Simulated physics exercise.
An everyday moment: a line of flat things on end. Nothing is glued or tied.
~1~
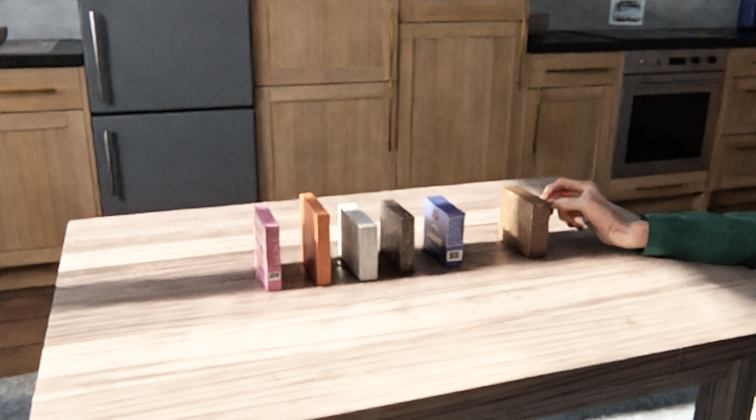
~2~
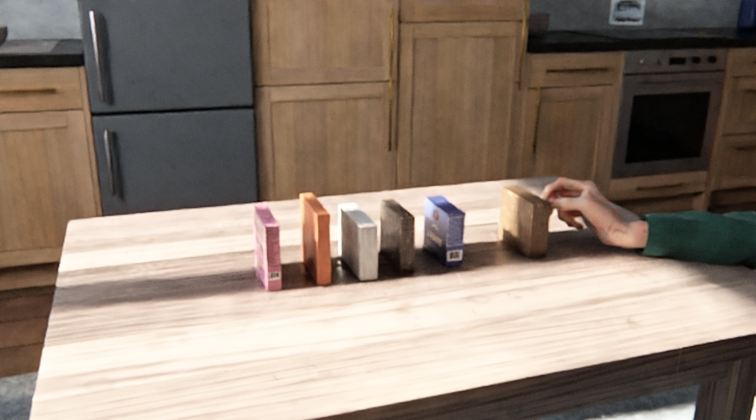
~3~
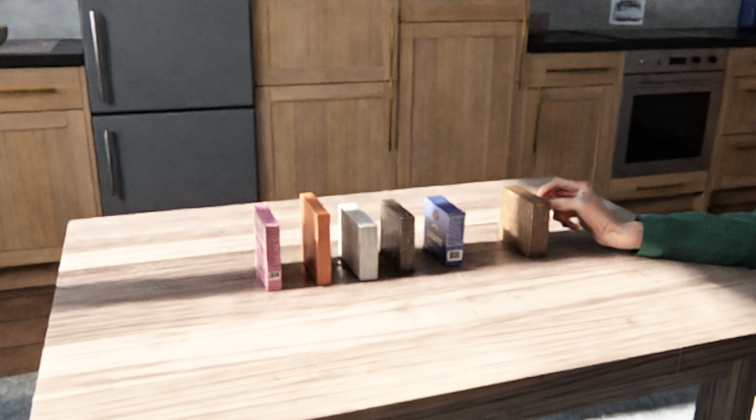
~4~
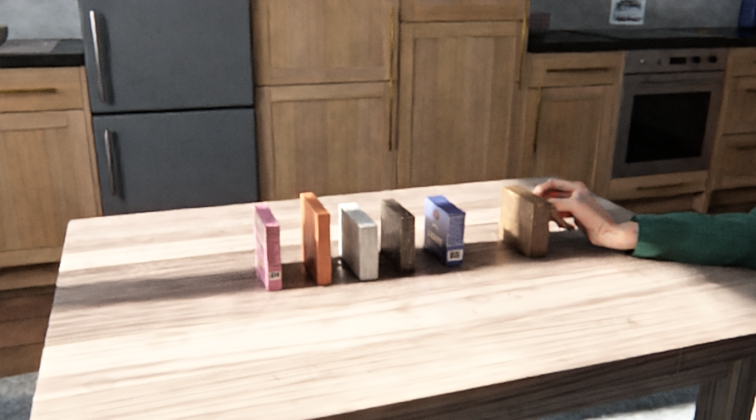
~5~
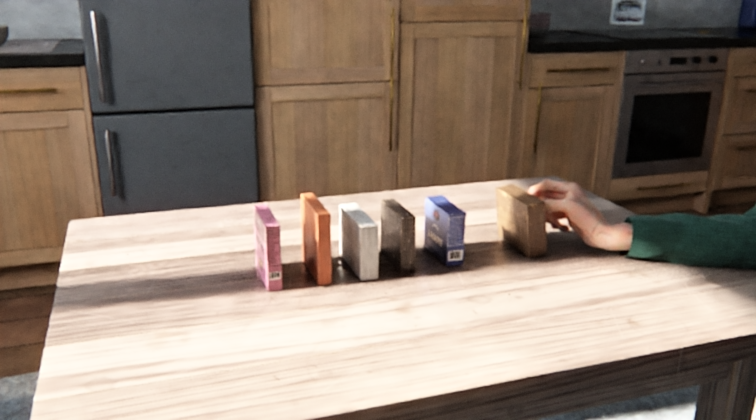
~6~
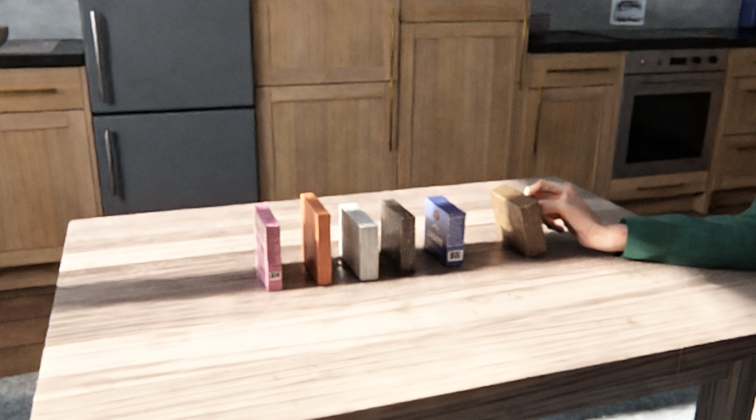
Hand in a green sleeve pushing the brown block at the right, tilting it slightly left toward five upright, still boxes.
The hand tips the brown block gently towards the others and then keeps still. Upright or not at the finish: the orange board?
The orange board stays upright.
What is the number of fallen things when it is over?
In all, 1.
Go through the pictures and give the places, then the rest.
Orange board (315, 238); black board (397, 235), in the first picture.
Blue packet (443, 230); black board (397, 235), in the second picture.
White board (357, 241); blue packet (443, 230), in the third picture.
Black board (397, 235); white board (358, 240), in the fourth picture.
Brown block 8° over; blue packet (444, 230); black board (398, 235), in the fifth picture.
Brown block 15° over; orange board (316, 238); white board (358, 241), in the sixth picture.
Then, 0.20 s on from there, brown block 44° over.
Then, 0.30 s on from there, brown block 90° over.
In the end, all 4 unmoved. At the end, from the last picture's camera, orange board near (316, 238).
